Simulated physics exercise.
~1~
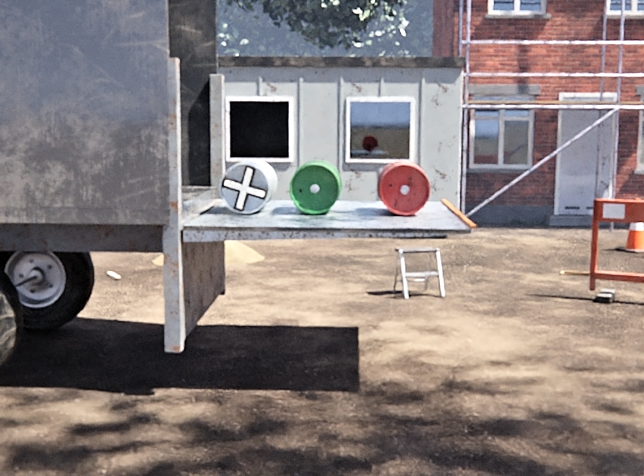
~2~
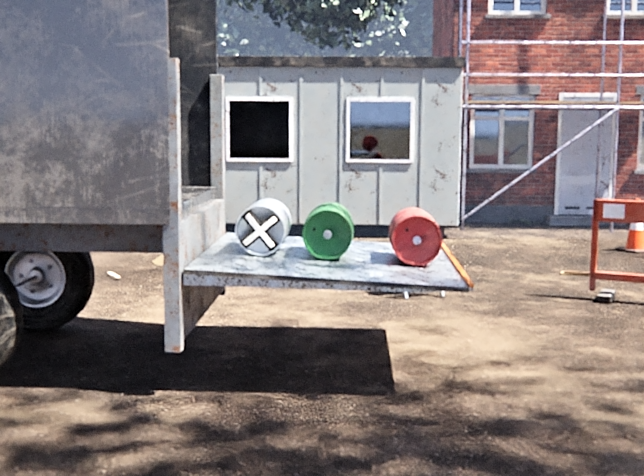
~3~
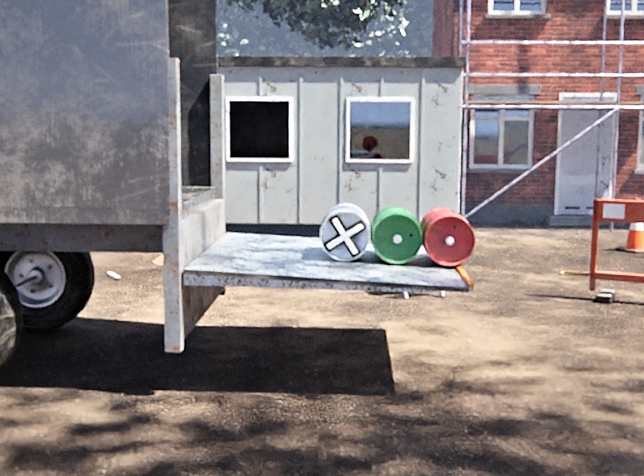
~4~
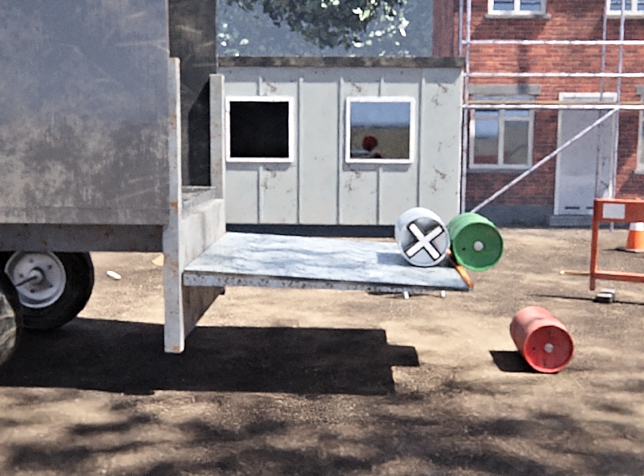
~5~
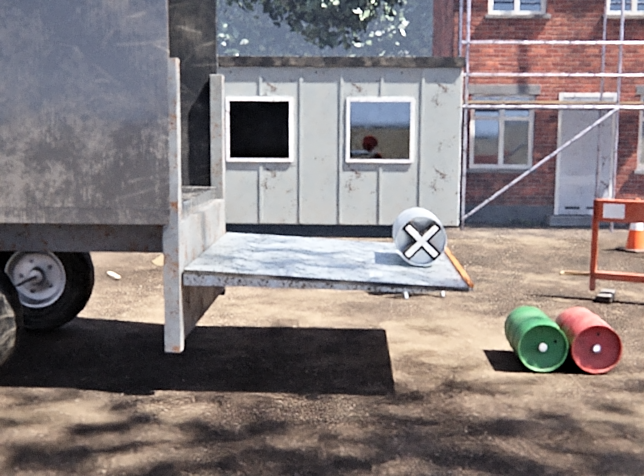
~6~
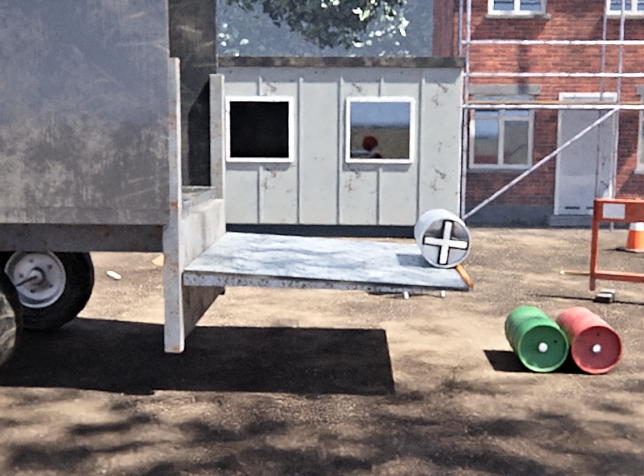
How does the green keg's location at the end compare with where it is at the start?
At the start the green keg sits on the raised tail-lift between the other two kegs. By the end it lies on the ground to the right of the lift, just left of the red keg.
